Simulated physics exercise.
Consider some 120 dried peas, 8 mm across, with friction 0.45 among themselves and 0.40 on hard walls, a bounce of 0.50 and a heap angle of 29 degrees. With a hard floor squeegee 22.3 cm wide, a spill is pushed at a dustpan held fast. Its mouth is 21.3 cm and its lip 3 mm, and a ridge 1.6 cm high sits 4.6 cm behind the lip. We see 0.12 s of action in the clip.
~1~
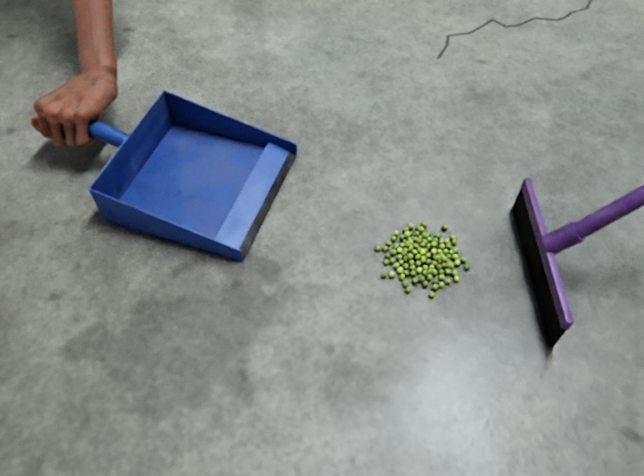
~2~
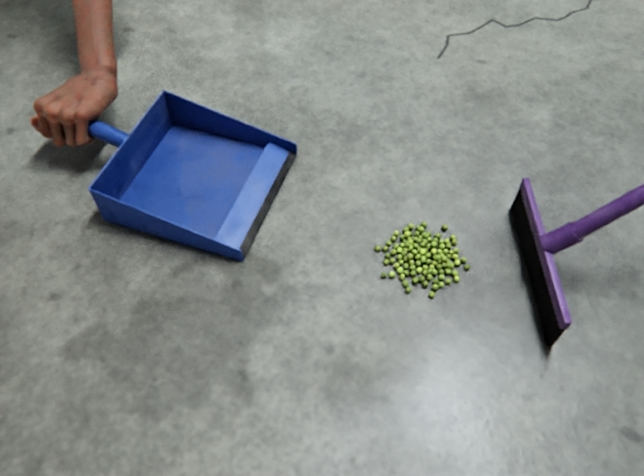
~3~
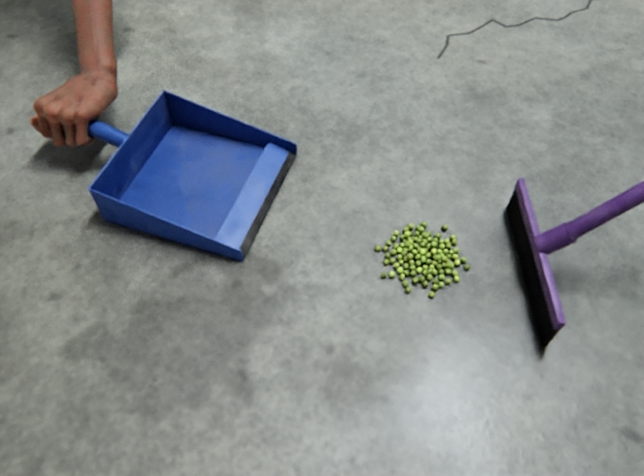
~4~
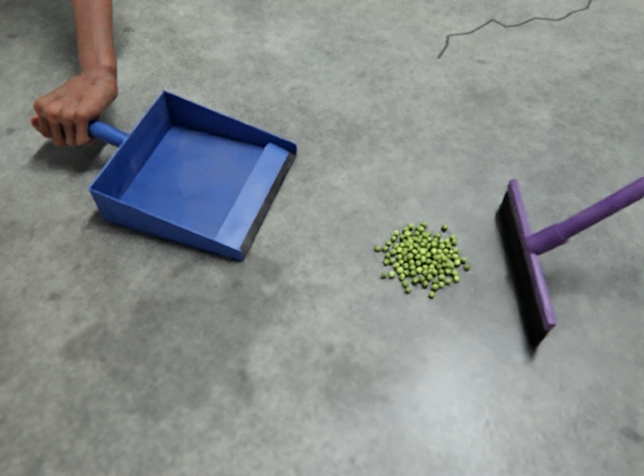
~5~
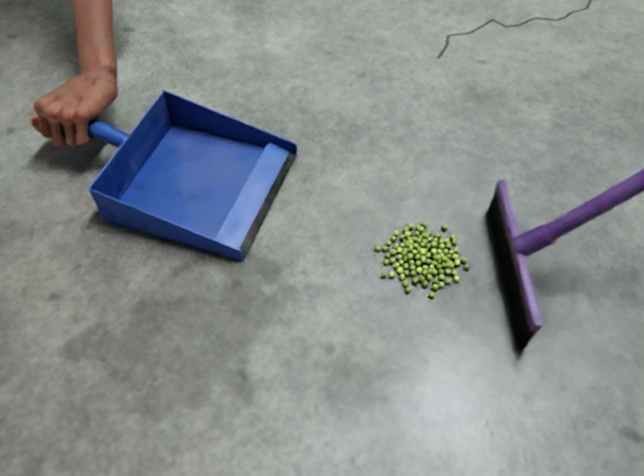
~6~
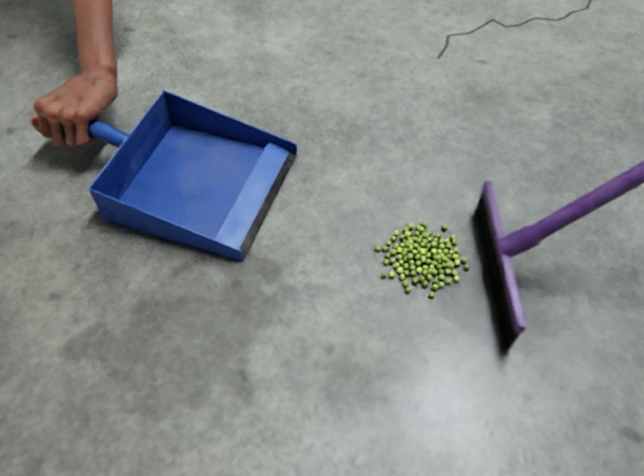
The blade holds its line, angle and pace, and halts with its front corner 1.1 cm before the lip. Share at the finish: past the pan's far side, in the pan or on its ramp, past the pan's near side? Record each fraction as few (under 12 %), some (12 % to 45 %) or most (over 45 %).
Recorded: Far side few; pan few; near side most.
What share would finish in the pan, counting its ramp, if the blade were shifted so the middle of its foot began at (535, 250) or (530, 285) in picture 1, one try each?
Around 10 percent, then around 5 percent.
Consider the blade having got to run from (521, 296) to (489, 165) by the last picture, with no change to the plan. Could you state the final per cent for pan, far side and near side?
Final per cent - pan 0, far 5, near 5.
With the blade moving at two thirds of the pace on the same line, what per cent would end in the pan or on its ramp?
Roughly 5 in a hundred.
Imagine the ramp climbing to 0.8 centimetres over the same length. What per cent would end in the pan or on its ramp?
Around 10 per cent.
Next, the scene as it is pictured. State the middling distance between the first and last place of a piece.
The figure is about 26 cm.
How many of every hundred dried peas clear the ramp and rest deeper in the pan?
Estimate: Near 0 per cent of all.
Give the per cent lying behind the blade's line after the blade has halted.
About 15 percent.
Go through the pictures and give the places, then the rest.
In the first frame, blade from (566, 324) to (526, 186), moved 0.0 cm, 0 of the pieces shifted so far; middle of the pieces at (423, 258); pan at (193, 183).
In the second frame, blade from (564, 324) to (524, 186), moved 0.2 cm, 0 of the pieces shifted so far; middle of the pieces at (423, 258).
In the third frame, blade from (558, 325) to (519, 186), moved 0.9 cm, 0 of the pieces shifted so far; middle of the pieces at (423, 258).
In the fourth frame, blade from (549, 326) to (511, 187), moved 2.1 cm, 0 of the pieces shifted so far; middle of the pieces at (423, 258).
In the fifth frame, blade from (535, 327) to (500, 187), moved 3.7 cm, 0 of the pieces shifted so far; middle of the pieces at (423, 258).
In the sixth frame, blade from (519, 328) to (486, 188), moved 5.6 cm, 0 of the pieces shifted so far; middle of the pieces at (423, 258); pan at (193, 183).
Then, 0.18 s after the last picture, middle of the blade 19 cm from the lip; 0 % over the lip, far side 0 %, near side 15 %.
Then, 0.31 s after the last picture, middle of the blade 9 cm from the lip; 0 % over the lip, far side 0 %, near side 40 %.
Then, 0.56 s after the last picture, middle of the blade 5 cm from the lip; 10 % over the lip, far side 0 %, near side 55 %.
In the end, far side 0 %, pan 5 %, near side 55 %, in front of the lip or behind the blade 35 %.
